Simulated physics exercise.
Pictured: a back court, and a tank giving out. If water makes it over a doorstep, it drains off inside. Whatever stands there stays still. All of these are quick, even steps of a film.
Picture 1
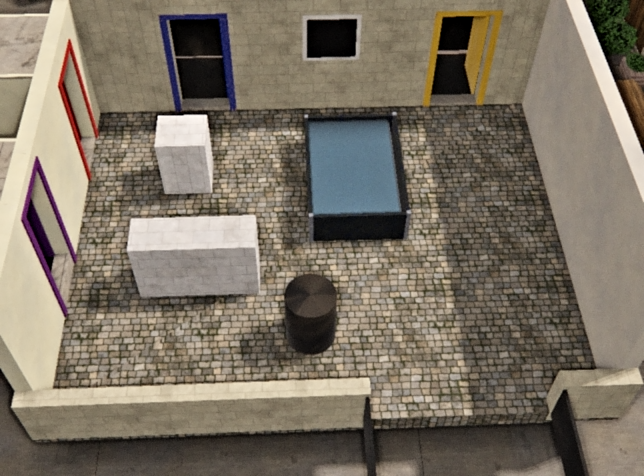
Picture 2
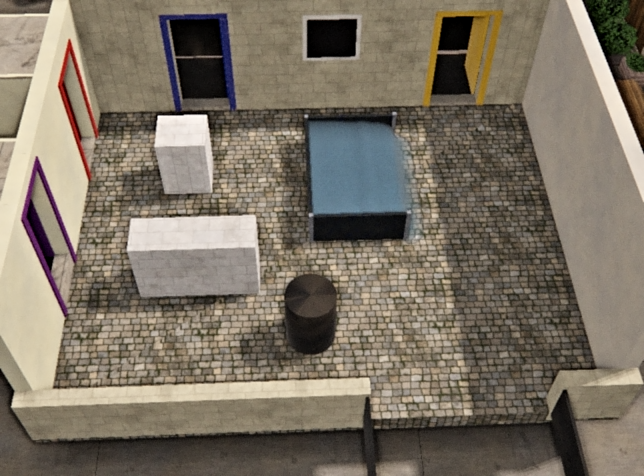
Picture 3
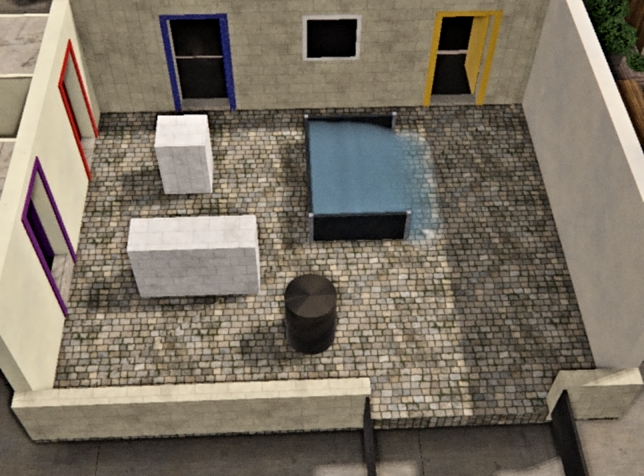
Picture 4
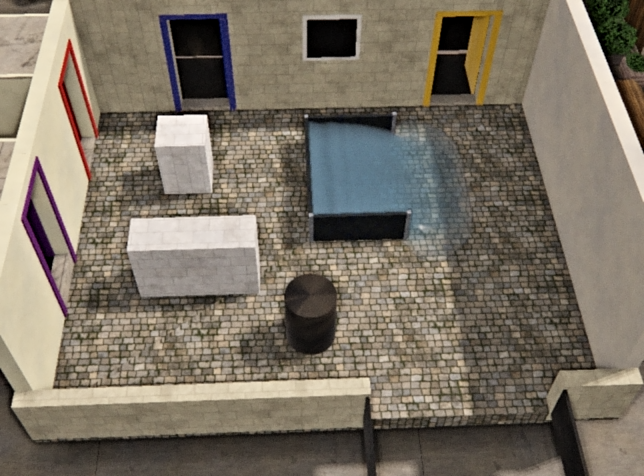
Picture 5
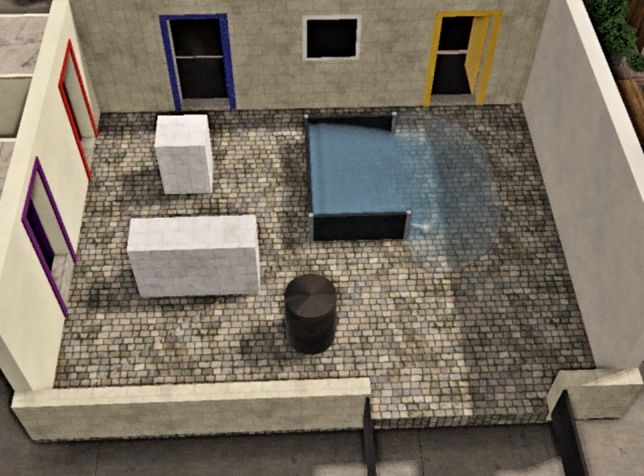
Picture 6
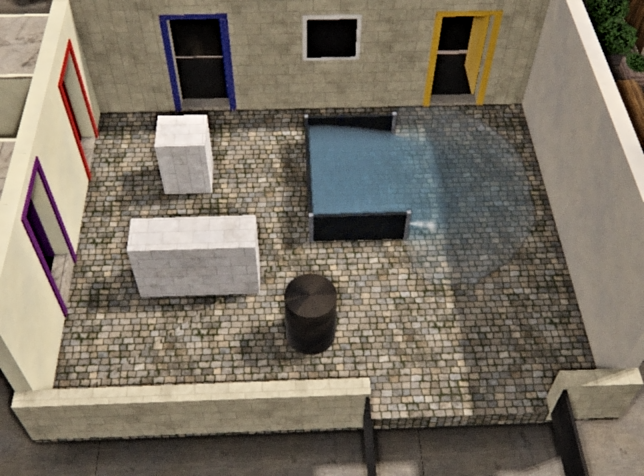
In a walled, cobbled back court with blue, yellow, red and purple door surrounds, a tank of still blue water stands near two pale blocks and a dark drum. The tank's right side gives way, and water pours out to the right, fanning across the cobbles in a widening, thinning sheet toward the right wall.
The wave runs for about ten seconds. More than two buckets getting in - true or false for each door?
Blue door: False; purple door: False; yellow door: True; red door: False.
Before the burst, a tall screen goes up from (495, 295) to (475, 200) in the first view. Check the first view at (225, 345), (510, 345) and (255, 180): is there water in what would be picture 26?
As listed: Not flooded, awash, dry.
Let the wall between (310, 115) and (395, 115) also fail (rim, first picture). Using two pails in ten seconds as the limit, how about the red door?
Red exceeds the limit.
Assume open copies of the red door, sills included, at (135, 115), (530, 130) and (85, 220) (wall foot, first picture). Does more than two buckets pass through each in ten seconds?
Log: Door one is below the limit; door two is above the limit; door three is below the limit.
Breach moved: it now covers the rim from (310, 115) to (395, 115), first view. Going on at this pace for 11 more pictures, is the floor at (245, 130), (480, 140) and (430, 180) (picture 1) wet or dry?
The first spot is soaked, the second soaked and the third spared.
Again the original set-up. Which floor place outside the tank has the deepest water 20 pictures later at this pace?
It should be roughly at (603, 395).
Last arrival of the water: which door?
That is the one in purple.
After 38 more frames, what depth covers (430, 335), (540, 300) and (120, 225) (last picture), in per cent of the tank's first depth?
Taking the places in turn, I get roughly 6, 10 and 0 percent.
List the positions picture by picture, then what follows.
Still water in the tank at (355, 166), in the first frame.
The front is at a hidden place, out from the gap at (397, 179), in the second frame.
The front is at (426, 243), out from the gap at (397, 180), in the third frame.
The front is at (439, 255), out from the gap at (397, 181), in the fourth frame.
The front is at (479, 251), out from the gap at (397, 181), in the fifth frame.
The front is at (516, 158), out from the gap at (397, 181), in the sixth frame.
A moment on, water covers 25 % of the floor; the blue door not reached, the purple door not reached, the yellow door wet at the sill, nothing in, the red door not reached.
Next, water covers 25 % of the floor; the blue door not reached, the purple door not reached, the yellow door under two buckets in, the red door not reached.
Then, water covers 35 % of the floor; the blue door not reached, the purple door not reached, the yellow door over two buckets in, the red door not reached.
Later, water covers 55 % of the floor; the blue door wet at the sill, nothing in, the purple door not reached, the yellow door over two buckets in, the red door not reached.
In the end, water covers 70 % of the floor; the blue door wet at the sill, nothing in, the purple door wet at the sill, nothing in, the yellow door over two buckets in, the red door wet at the sill, nothing in.
